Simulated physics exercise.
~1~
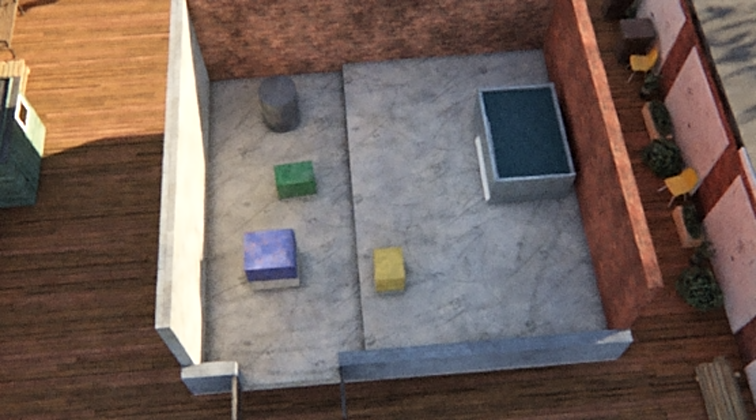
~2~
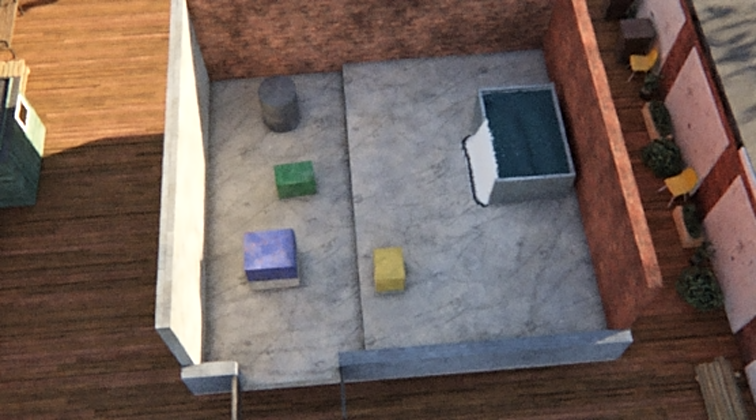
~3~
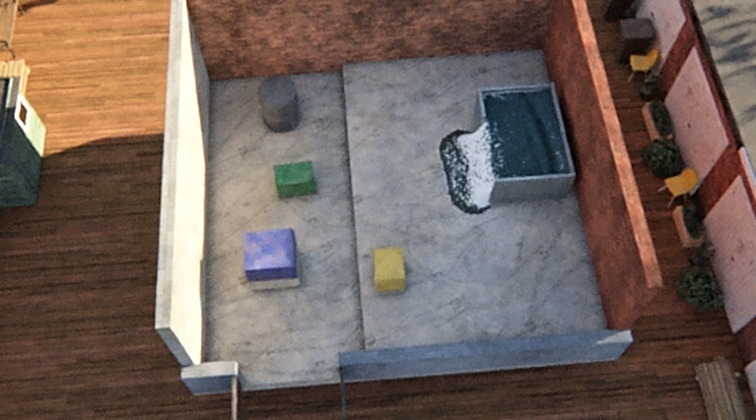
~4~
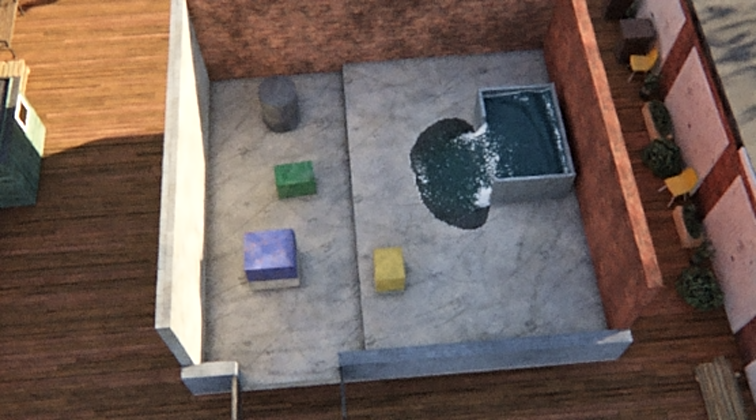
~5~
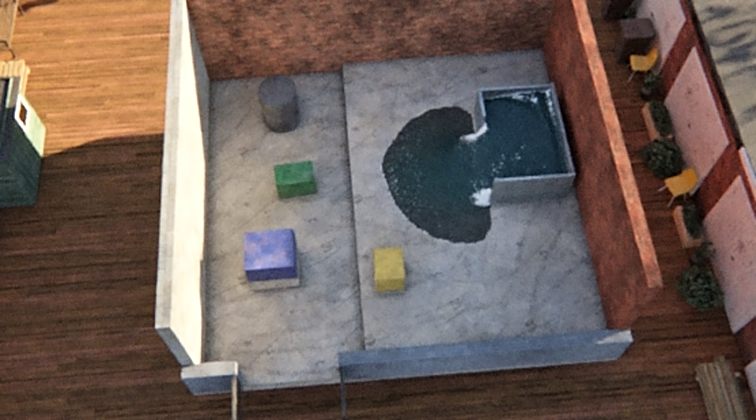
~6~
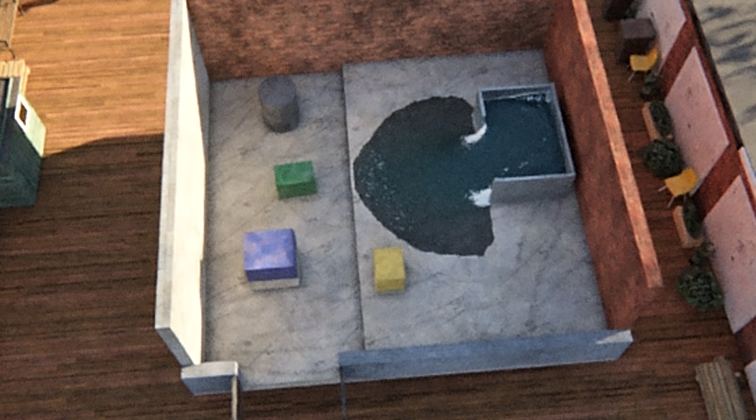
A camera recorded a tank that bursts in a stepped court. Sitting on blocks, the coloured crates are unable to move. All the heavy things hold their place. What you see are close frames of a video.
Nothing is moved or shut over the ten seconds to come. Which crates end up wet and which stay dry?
Outcome: The yellow crate is not protected by its plinth. The green crate is not protected by its plinth. The blue crate is protected by its plinth.
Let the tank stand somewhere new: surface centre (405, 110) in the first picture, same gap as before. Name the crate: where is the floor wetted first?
The green-painted one comes first.
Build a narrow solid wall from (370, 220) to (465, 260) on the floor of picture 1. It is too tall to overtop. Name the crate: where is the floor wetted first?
I'd pick the green-painted one.
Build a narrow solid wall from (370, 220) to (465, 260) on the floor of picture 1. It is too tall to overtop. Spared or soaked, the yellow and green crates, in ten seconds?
Here is what I get: The yellow one is left untouched, while the green one gets reached.
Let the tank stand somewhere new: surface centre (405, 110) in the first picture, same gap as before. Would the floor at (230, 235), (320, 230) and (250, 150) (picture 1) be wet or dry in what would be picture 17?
As listed: Under water, awash, flooded.
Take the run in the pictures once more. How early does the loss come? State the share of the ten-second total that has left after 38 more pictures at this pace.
About 55 per cent.
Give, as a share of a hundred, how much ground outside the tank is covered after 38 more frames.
My estimate is roughly 65 percent.
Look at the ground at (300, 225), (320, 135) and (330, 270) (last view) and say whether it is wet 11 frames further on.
Status per point, in sequence: Waterlogged, then waterlogged, then waterlogged.
A moment on, water covers 35 % of the floor; the yellow crate water round its plinth, the green crate water round its plinth, the blue crate water round its plinth.
Next, water covers 55 % of the floor; the yellow crate water round its plinth, the green crate water round its plinth, the blue crate water round its plinth.
Then, water covers 65 % of the floor; the yellow crate water round its plinth, the green crate water round its plinth, the blue crate water round its plinth.
Later, water covers 65 % of the floor; the yellow crate water round its plinth, the green crate water round its plinth, the blue crate water round its plinth.
In the end, water covers 55 % of the floor; the yellow crate was topped, the green crate was topped, the blue crate stayed above the water.
